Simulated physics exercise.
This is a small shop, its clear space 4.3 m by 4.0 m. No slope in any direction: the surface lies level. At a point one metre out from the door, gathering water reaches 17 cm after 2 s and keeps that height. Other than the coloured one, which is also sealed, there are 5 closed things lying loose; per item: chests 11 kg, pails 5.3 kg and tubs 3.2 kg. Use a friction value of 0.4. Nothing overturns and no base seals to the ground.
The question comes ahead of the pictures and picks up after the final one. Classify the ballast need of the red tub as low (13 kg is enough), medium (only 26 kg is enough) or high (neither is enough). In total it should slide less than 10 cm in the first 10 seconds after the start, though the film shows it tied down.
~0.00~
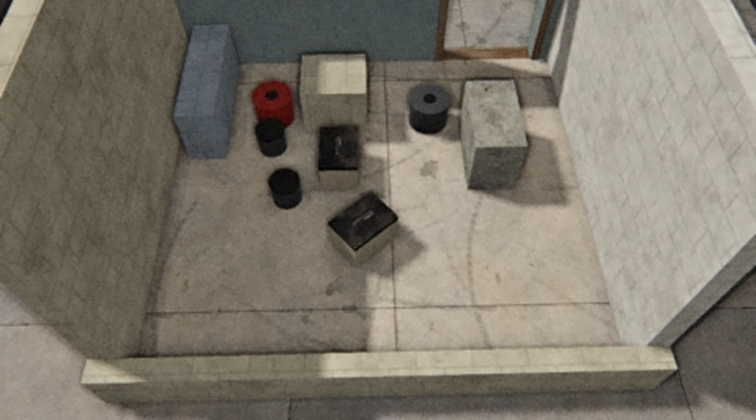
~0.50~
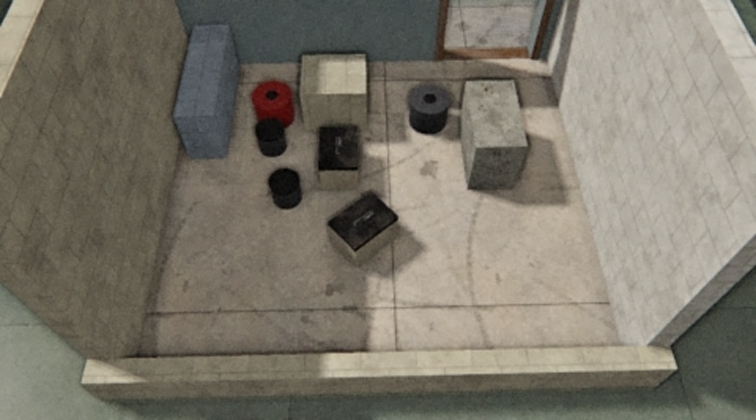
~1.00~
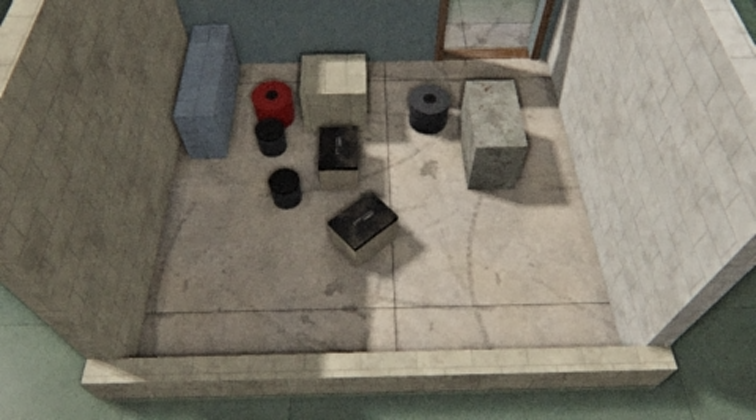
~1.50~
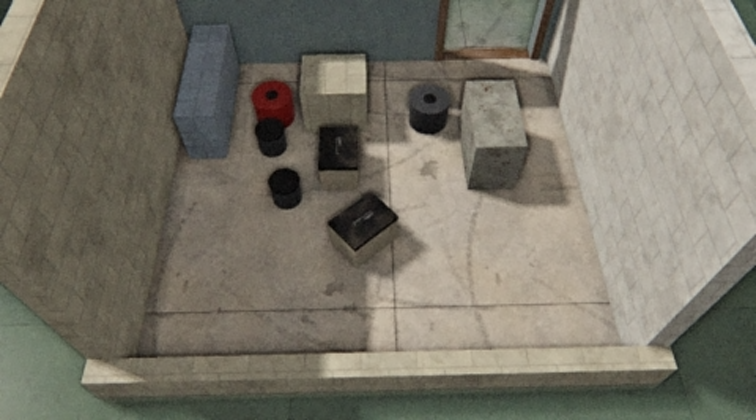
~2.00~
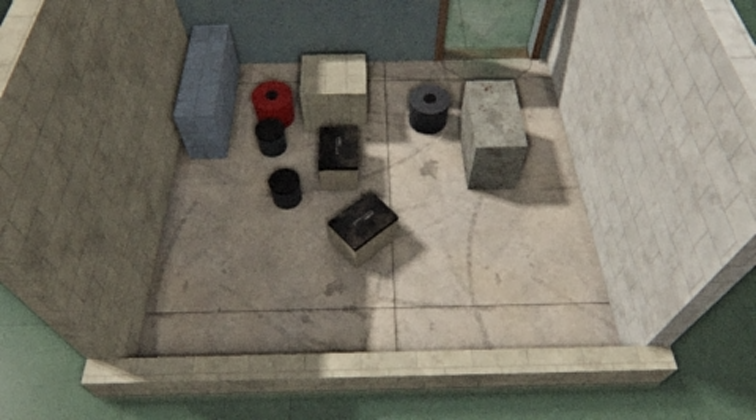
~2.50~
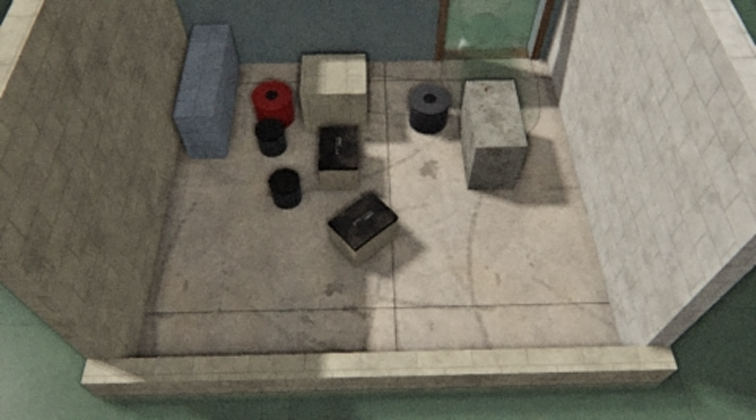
Low.
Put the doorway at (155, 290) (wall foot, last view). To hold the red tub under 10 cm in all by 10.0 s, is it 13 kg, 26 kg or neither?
With that change, the lighter one suffices.
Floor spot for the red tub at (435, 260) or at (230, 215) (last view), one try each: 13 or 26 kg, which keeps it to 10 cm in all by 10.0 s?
The small mass already works; the small mass already works.
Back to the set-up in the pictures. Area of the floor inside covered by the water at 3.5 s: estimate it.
About 4.0 m2 is covered.
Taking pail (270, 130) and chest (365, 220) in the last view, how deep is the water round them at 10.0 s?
I'd put it at 3 cm and 6 cm respectively.
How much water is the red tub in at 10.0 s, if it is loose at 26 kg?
Around 3 cm.
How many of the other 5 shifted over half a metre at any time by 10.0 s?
The count comes to 1.
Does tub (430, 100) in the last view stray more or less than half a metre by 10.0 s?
Result: Threshold exceeded.
After 3.5 s the red tub would be 0 cm from its start with 13 kg and 0 cm from its start with 26 kg; 0 cm of water round it then.
After 4.5 s the red tub would be 0 cm from its start with 13 kg and 0 cm from its start with 26 kg; 0 cm of water round it then.
After 7.0 s the red tub would be 0 cm from its start with 13 kg and 0 cm from its start with 26 kg; 2 cm of water round it then.
After 10.0 s the red tub would be 0 cm from its start with 13 kg and 0 cm from its start with 26 kg; 3 cm of water round it then.
